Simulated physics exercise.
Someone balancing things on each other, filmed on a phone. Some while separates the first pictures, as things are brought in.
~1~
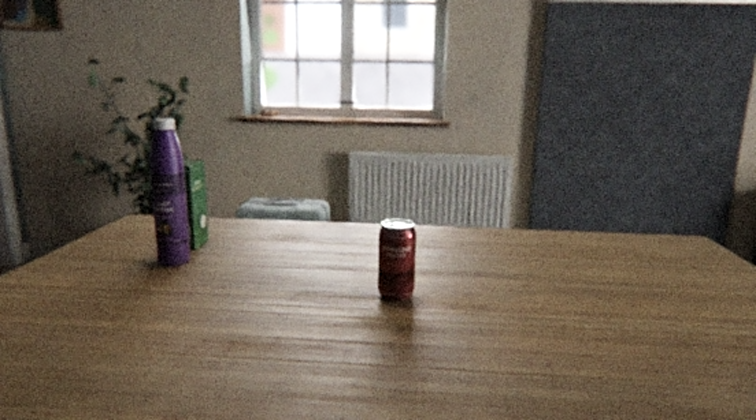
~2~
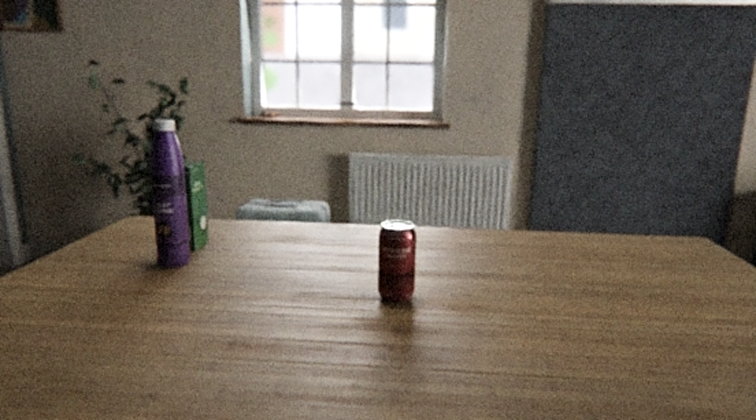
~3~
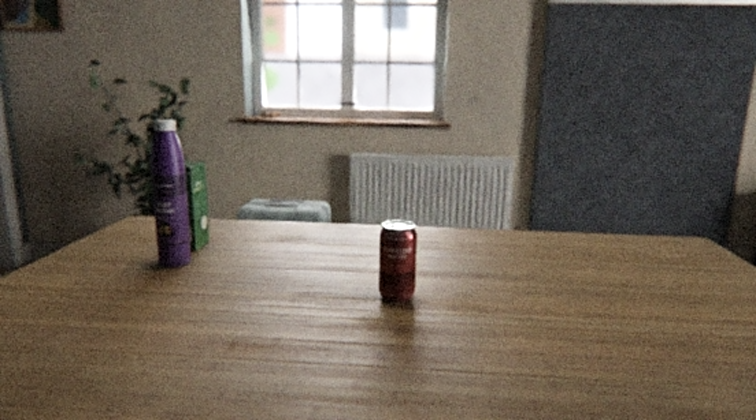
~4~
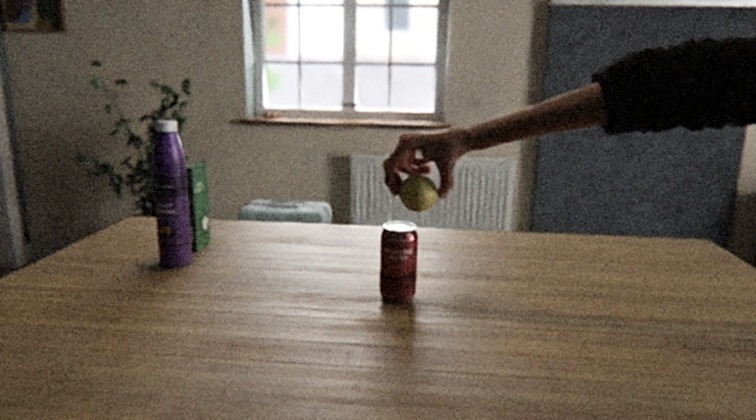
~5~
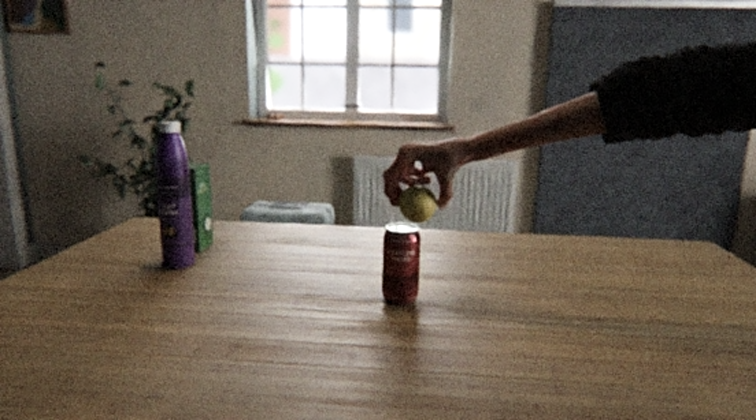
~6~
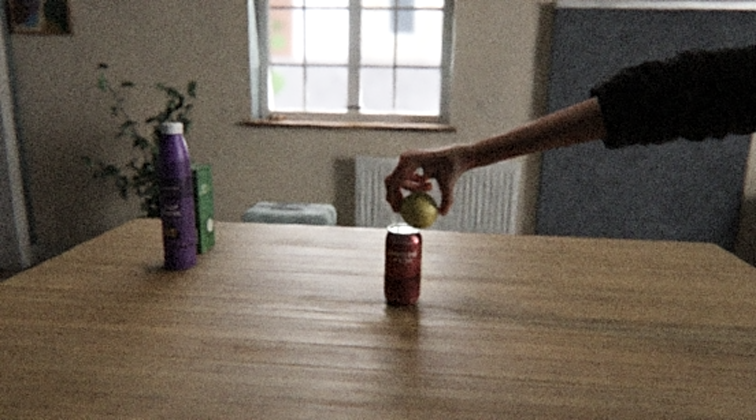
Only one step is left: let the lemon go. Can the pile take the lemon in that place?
I predict no tumble.
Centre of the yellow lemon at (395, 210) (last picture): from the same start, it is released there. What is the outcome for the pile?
After that, the pile stays intact.
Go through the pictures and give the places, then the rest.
In the first picture, the last thing is not in view yet; red can (397, 260).
In the second picture, the last thing is not in view yet; green carton (186, 205).
In the third picture, the last thing is not in view yet; purple bottle (170, 194).
The fourth picture shows still above its spot; yellow lemon (418, 193); red can (399, 263).
The fifth picture shows still above its spot; yellow lemon (417, 204); green carton (191, 207).
The sixth picture shows in place under the hand; yellow lemon (419, 210); purple bottle (176, 196).
Then, 0.50 s on from there, no change.
Then, 1.30 s on from there, yellow lemon resting near (419, 211).
In the end, all 4 unmoved. At the end, from the last picture's camera, yellow lemon near (420, 211). The pile keeps its balance.
